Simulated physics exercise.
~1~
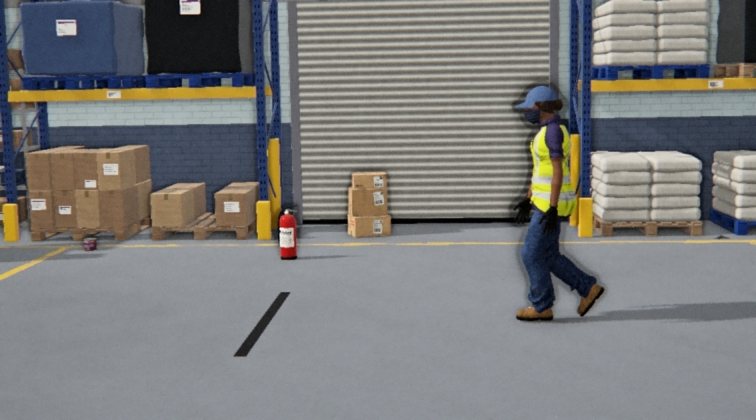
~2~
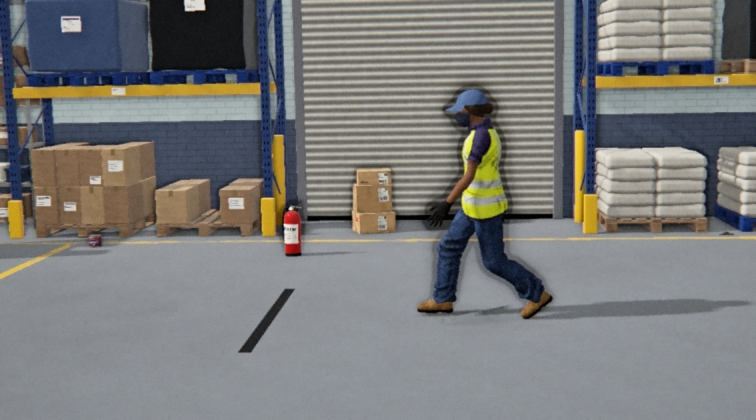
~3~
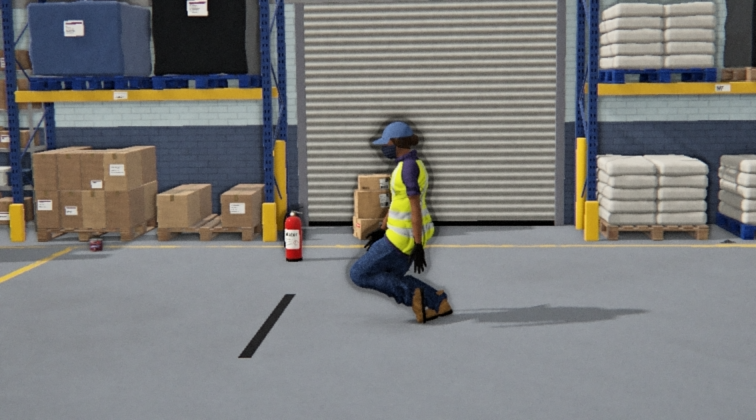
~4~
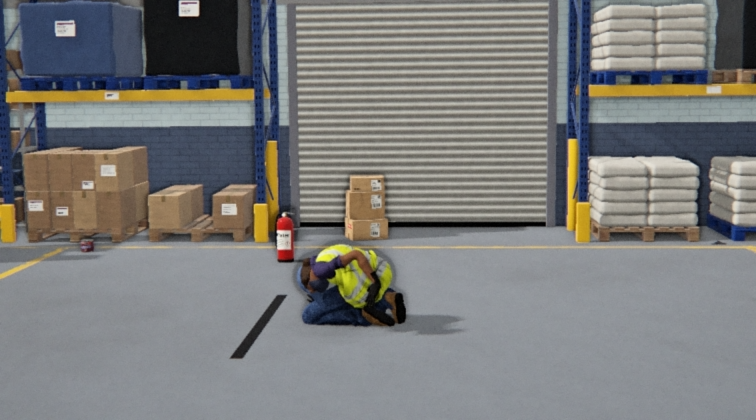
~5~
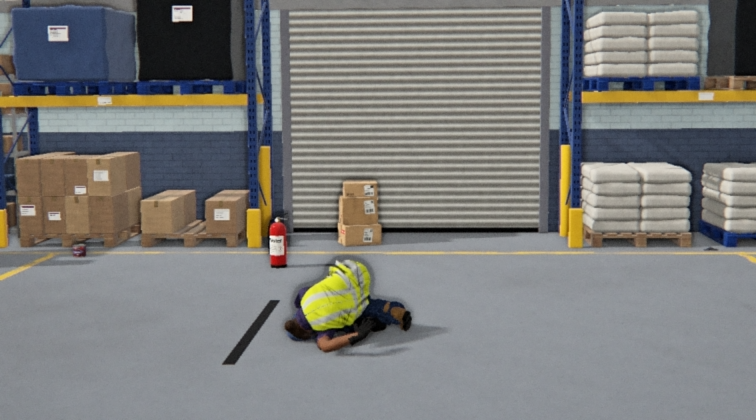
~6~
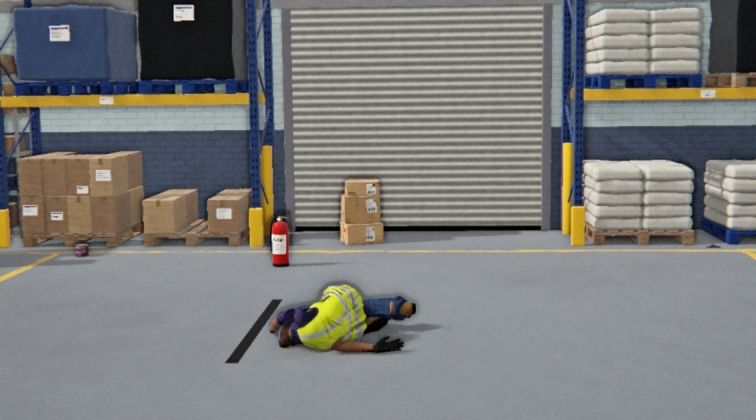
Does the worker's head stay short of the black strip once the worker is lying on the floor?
Yes, the worker's head comes to rest just to the right of the black strip, without reaching it.
